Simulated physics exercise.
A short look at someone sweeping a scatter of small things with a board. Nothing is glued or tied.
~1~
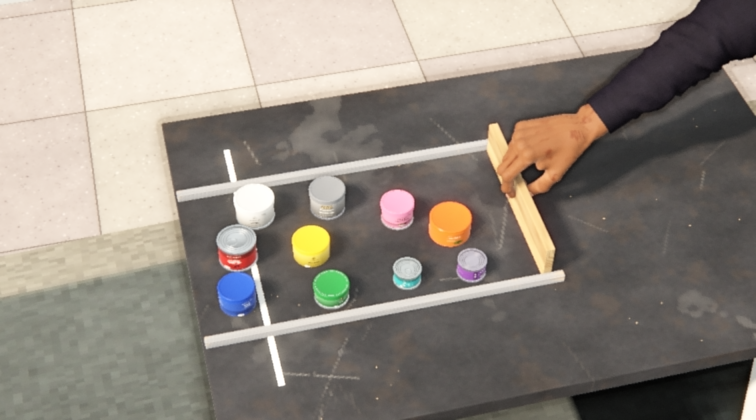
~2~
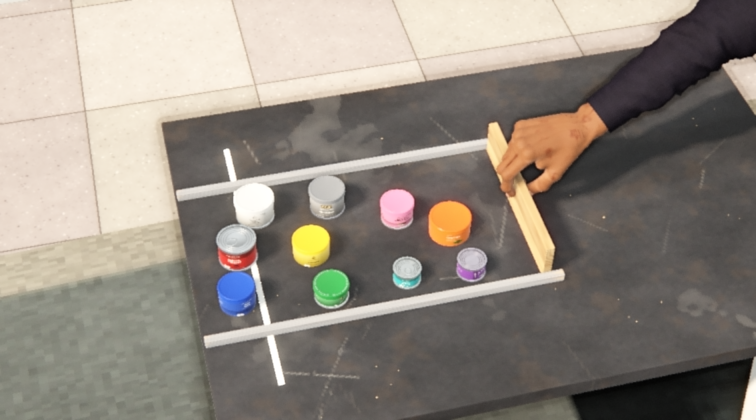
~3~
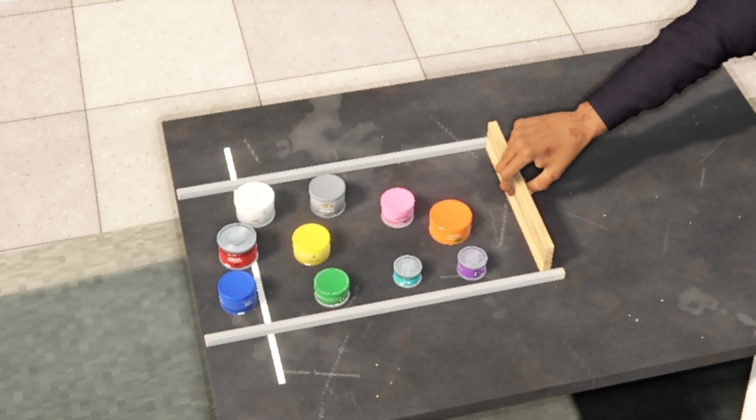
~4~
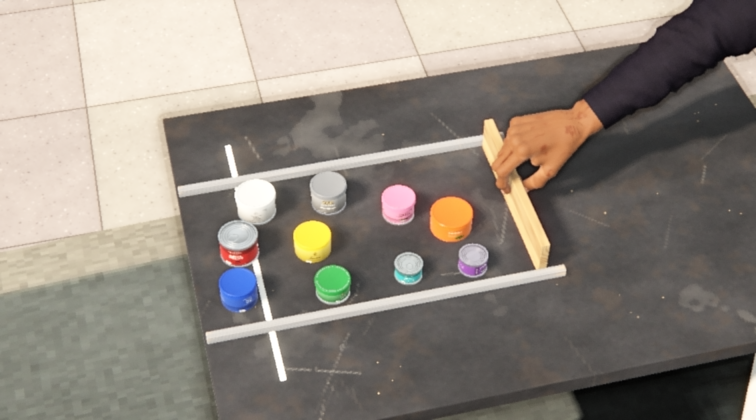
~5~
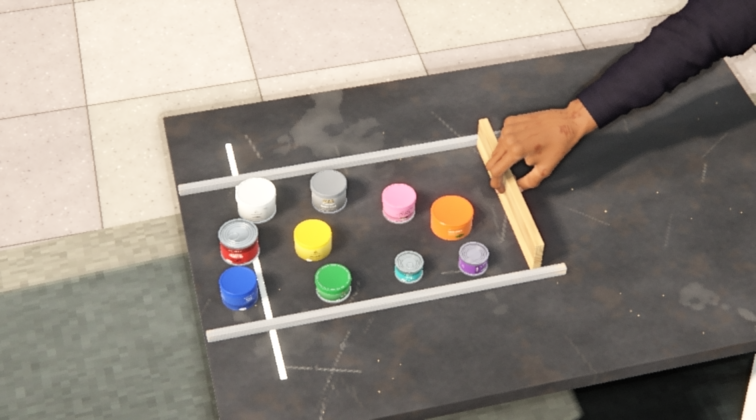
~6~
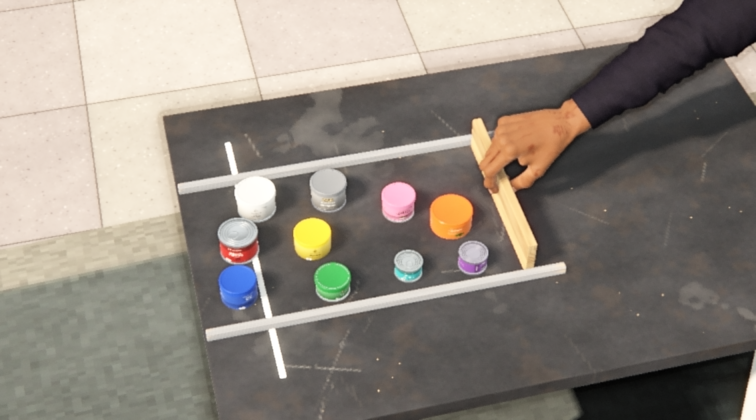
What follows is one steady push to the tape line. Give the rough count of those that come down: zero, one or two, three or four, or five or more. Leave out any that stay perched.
Here the number that fall off is one or two.
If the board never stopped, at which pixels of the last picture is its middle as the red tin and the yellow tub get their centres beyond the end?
Near (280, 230) and (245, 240).
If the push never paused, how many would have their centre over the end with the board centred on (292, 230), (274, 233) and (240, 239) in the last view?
Past the end: 0, 1 and 4.
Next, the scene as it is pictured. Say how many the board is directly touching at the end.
4 of them.
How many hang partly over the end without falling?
Overhanging: 2.
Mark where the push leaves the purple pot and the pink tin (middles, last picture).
Near (251, 299) and (233, 230).
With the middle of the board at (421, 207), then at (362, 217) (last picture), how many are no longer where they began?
At the one place 4, at the other 7.
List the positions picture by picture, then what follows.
Blue tub (237, 294); red tin (237, 249); white tin (255, 207); board (519, 197); tape (252, 258), in the first frame.
Red tin (237, 248); turquoise tin (407, 273), in the second frame.
White tin (255, 205); green tin (332, 288), in the third frame.
Blue tub (239, 290); orange tub (451, 220), in the fourth frame.
Red tin (239, 243); purple pot (473, 259), in the fifth frame.
Blue tub (239, 287); red tin (239, 242); white tin (256, 200); board (502, 192); tape (253, 250), in the sixth frame.
Soon after, none off yet; blue tub at rest near (239, 287); red tin at rest near (239, 242); white tin at rest near (256, 200).
After that, none off yet; blue tub moving near (232, 287); red tin displaced about its own width near (198, 240); white tin displaced about its own width near (225, 205).
In the end, the number that fall off is one or two; gone, red tin and blue tub.
